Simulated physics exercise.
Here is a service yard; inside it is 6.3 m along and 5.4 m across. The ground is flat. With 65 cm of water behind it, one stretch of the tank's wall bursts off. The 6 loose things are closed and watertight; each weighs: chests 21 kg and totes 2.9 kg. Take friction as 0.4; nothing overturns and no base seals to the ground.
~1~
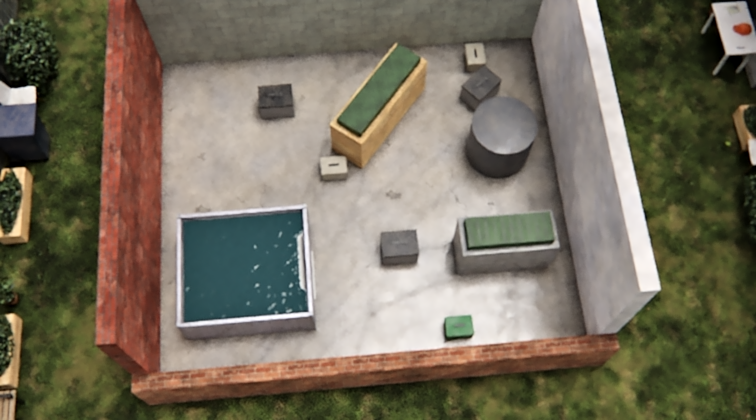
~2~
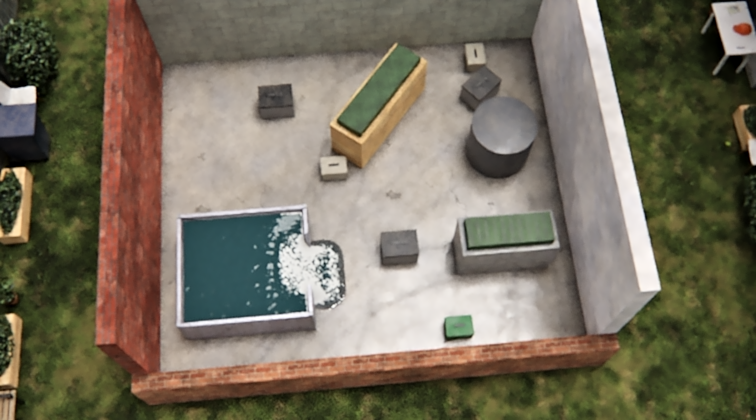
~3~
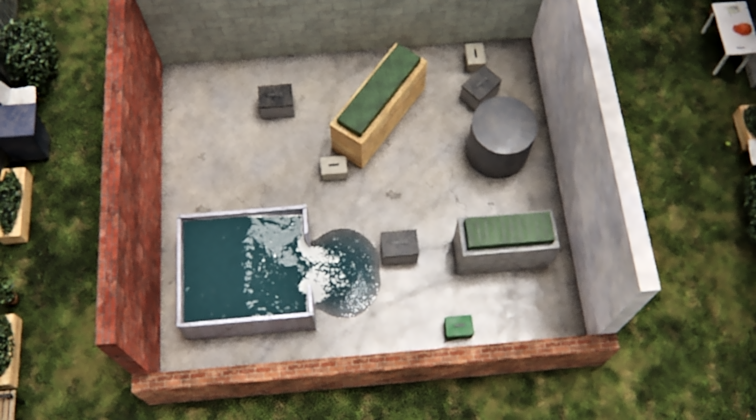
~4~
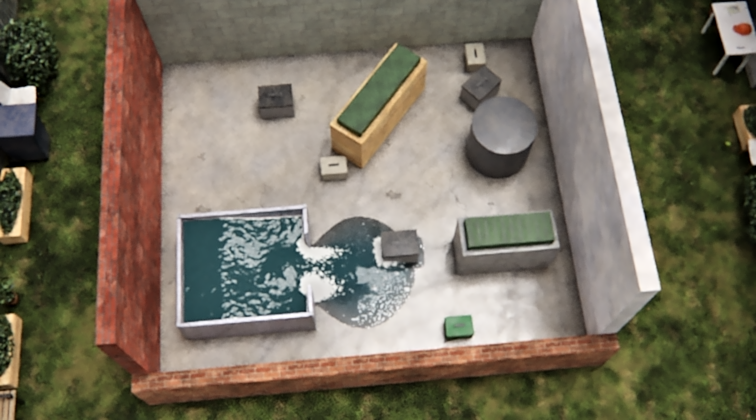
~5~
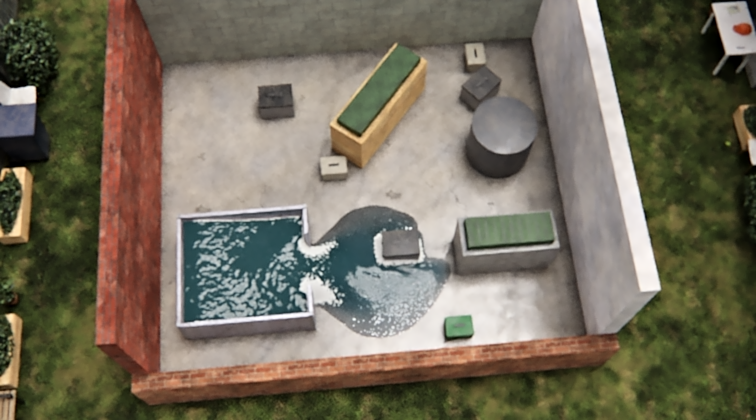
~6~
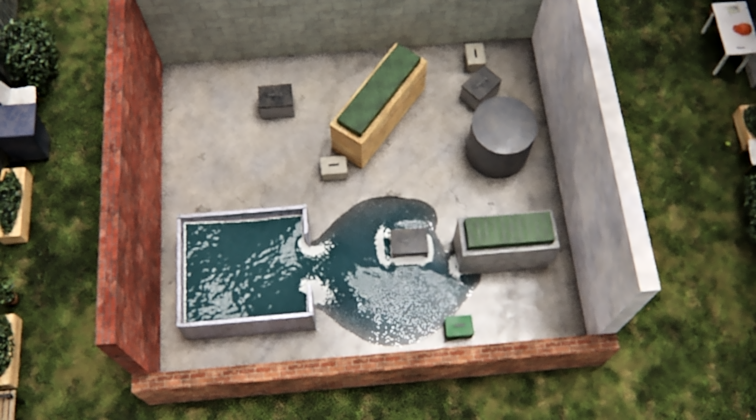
Water burst through the right side of a tank in a walled yard and spread rightward across the floor, surrounding a gray box, nudging it slightly, and reaching the green-topped chest and small green box.
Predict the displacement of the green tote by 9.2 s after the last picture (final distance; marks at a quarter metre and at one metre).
Green tote gets carried off.
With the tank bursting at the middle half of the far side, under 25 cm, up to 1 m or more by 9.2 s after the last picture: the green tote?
Then the green tote is nudged along.
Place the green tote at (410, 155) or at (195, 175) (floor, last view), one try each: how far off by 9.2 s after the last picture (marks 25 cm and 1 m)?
In that order: It ends far away; it barely shifts.
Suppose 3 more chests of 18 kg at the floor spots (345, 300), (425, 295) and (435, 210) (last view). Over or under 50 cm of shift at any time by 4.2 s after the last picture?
In that order: Past it, past it, more.
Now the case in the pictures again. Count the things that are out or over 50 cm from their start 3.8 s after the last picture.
I count 2.
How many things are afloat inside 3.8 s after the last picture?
2 of them.
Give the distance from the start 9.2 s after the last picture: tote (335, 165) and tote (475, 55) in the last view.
In turn: 80 cm, 60 cm.
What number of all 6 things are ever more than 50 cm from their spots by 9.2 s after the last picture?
That makes 5.
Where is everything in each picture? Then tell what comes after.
The green tote at (460, 326) rests on the ground; 2.7 m2 under water; 0 of 6 have shifted, in the first picture.
The green tote at (460, 326), on the bottom; 3.2 m2 under water; 0 of 6 have shifted, in the second picture.
The green tote at (460, 326) rests on the ground; 3.9 m2 under water; 0 of 6 have shifted, in the third picture.
The green tote at (460, 326) rests on the ground; 4.7 m2 under water; 0 of 6 have shifted, in the fourth picture.
The green tote at (460, 326), on the bottom; water covers 5.8 m2; 0 of 6 have shifted, in the fifth picture.
The green tote at (460, 326) rests on the ground; 6.8 m2 under water; 1 of 6 have shifted, in the sixth picture.
Then, 1.2 s after the last picture the green tote is near (577, 326), 1.7 m from its start, afloat; 1 afloat.
Then, 3.8 s after the last picture the green tote is near (560, 214), 2.3 m from its start, afloat; 2 afloat.
Then, 6.2 s after the last picture the green tote is near (527, 75), 4.4 m from its start, afloat; 3 afloat.
Then, 9.2 s after the last picture the green tote is near (418, 48), 4.7 m from its start, afloat; 4 afloat.
